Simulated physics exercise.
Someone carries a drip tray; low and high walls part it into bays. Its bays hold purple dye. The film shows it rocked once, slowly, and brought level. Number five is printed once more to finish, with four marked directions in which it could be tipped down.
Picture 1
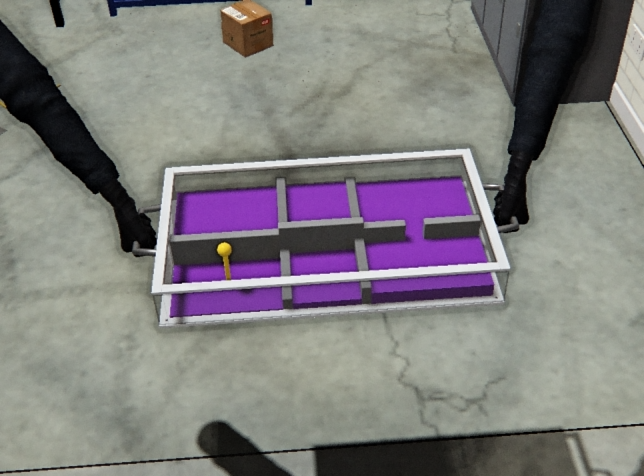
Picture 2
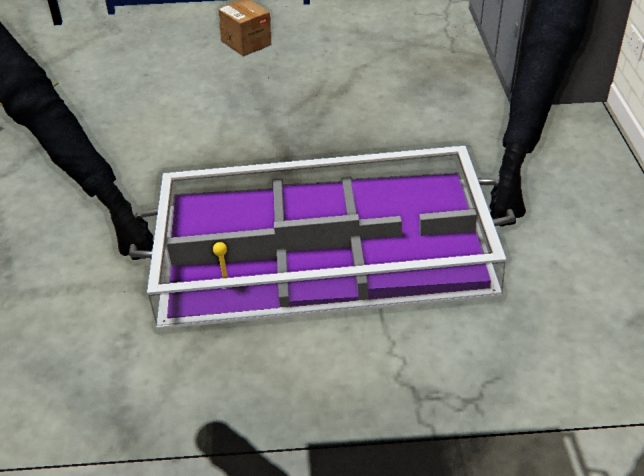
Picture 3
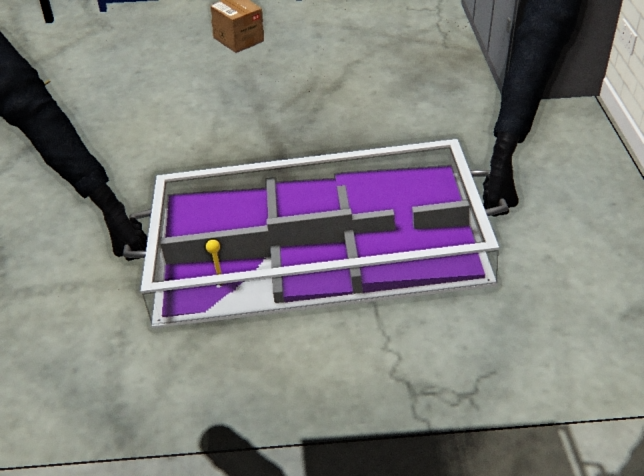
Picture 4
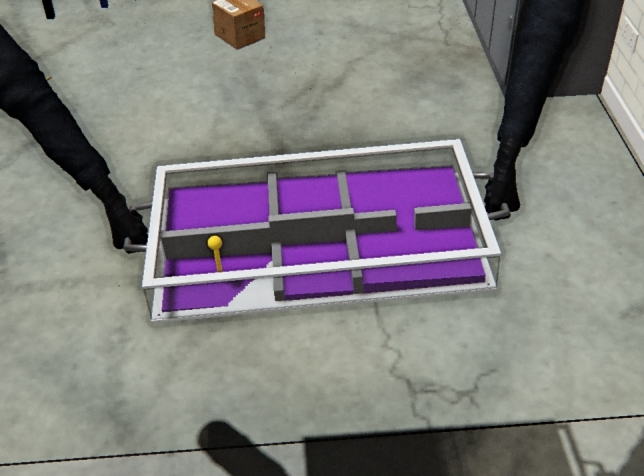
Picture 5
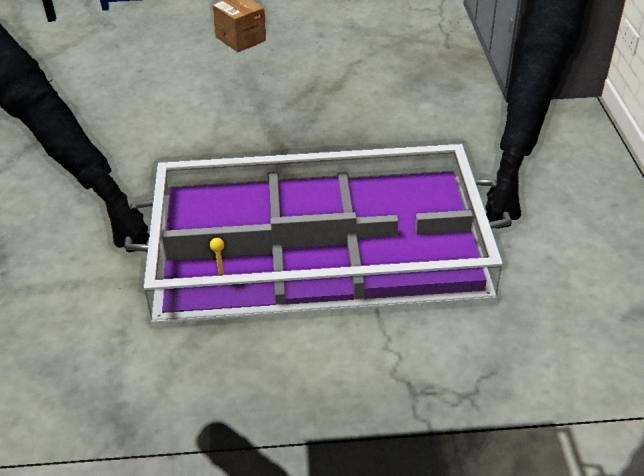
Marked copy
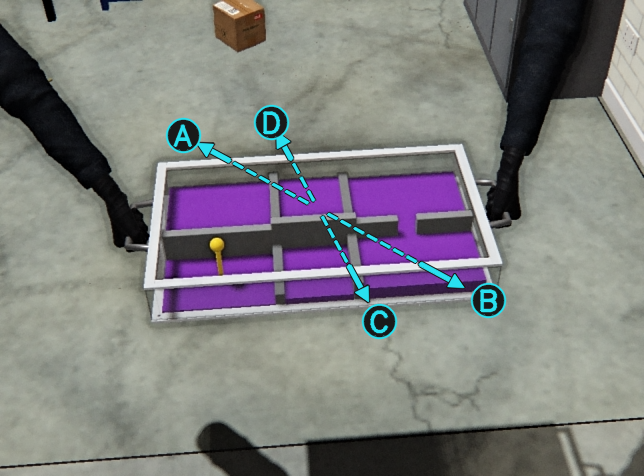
The clip opens on two dark-sleeved arms holding a level, white-rimmed tray of purple liquid, with a yellow peg at left. They tip it slightly toward the back left, liquid crosses the wall between the back middle and right bays, and a pale front-left patch shows, then is covered as they level it.
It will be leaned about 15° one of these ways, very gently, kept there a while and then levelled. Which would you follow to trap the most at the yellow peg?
Go for C.
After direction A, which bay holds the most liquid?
It is the back left one.
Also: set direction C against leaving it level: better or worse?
Direction C is better.
In cyan, A ends at (201, 145); B ends at (459, 284); C ends at (366, 297); D ends at (279, 137).
Choosing A, about 6 % of the liquid ends in the peg's bay; about 8 % goes over the rim.
Choosing B, about 2 % of the liquid ends in the peg's bay; nothing spills.
Choosing C, about 11 % of the liquid ends in the peg's bay; nothing spills.
Choosing D, about 4 % of the liquid ends in the peg's bay; nothing spills.
